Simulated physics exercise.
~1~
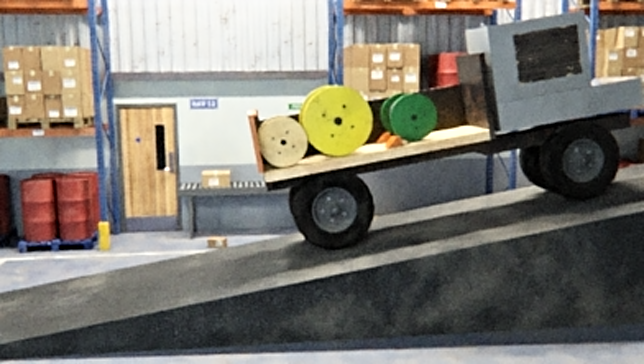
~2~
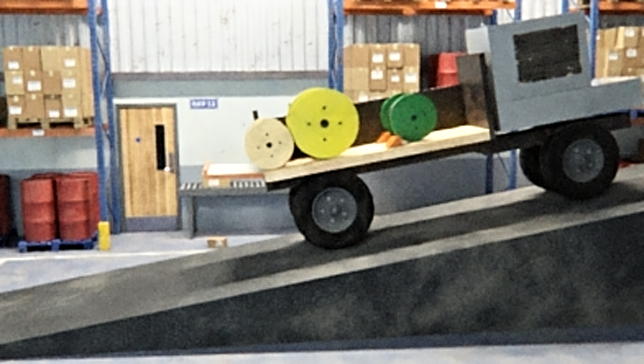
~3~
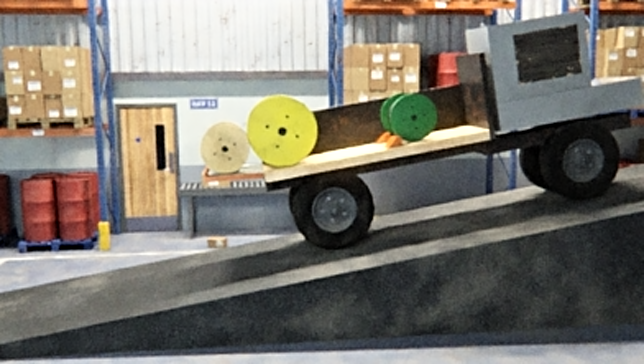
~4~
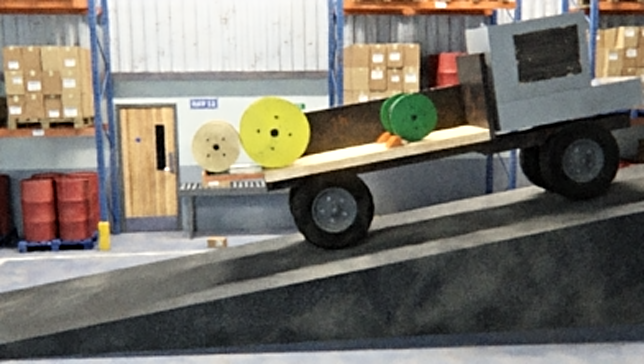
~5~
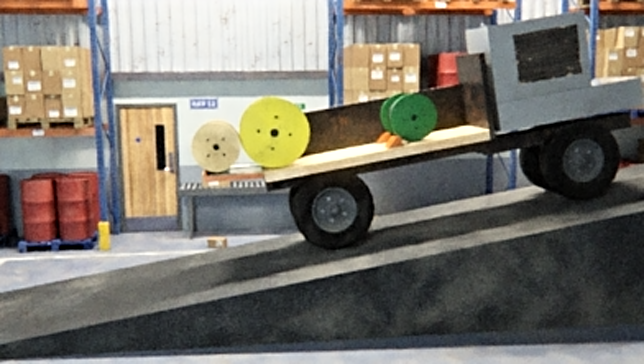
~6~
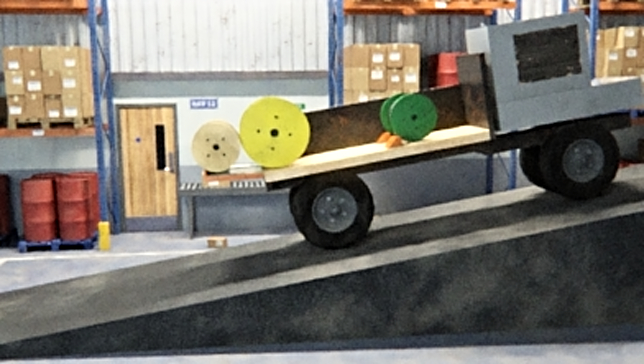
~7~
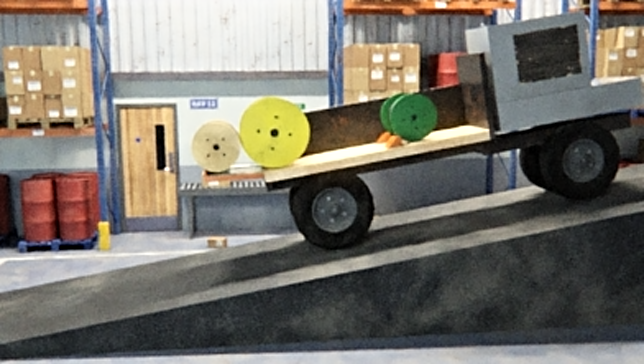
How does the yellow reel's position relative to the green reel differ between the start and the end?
At the start the yellow reel sits close beside the green one, and by the end it is farther down the bed to the left, near the rear end, with a clear gap between them.
A yellow cable reel and a smaller tan one sit against the raised tailgate of a pick-up standing nose-up on a ramp in a warehouse, with a green reel behind an orange chock farther up the bed. The tailgate swings down to the left, and the tan and yellow reels begin rolling after it. The tan reel rolls out onto the lowered gate and stops near its outer edge. The yellow reel follows a short way and comes to rest against it, still on the bed near the rear end. The green reel never leaves its chock, and everything stays still.
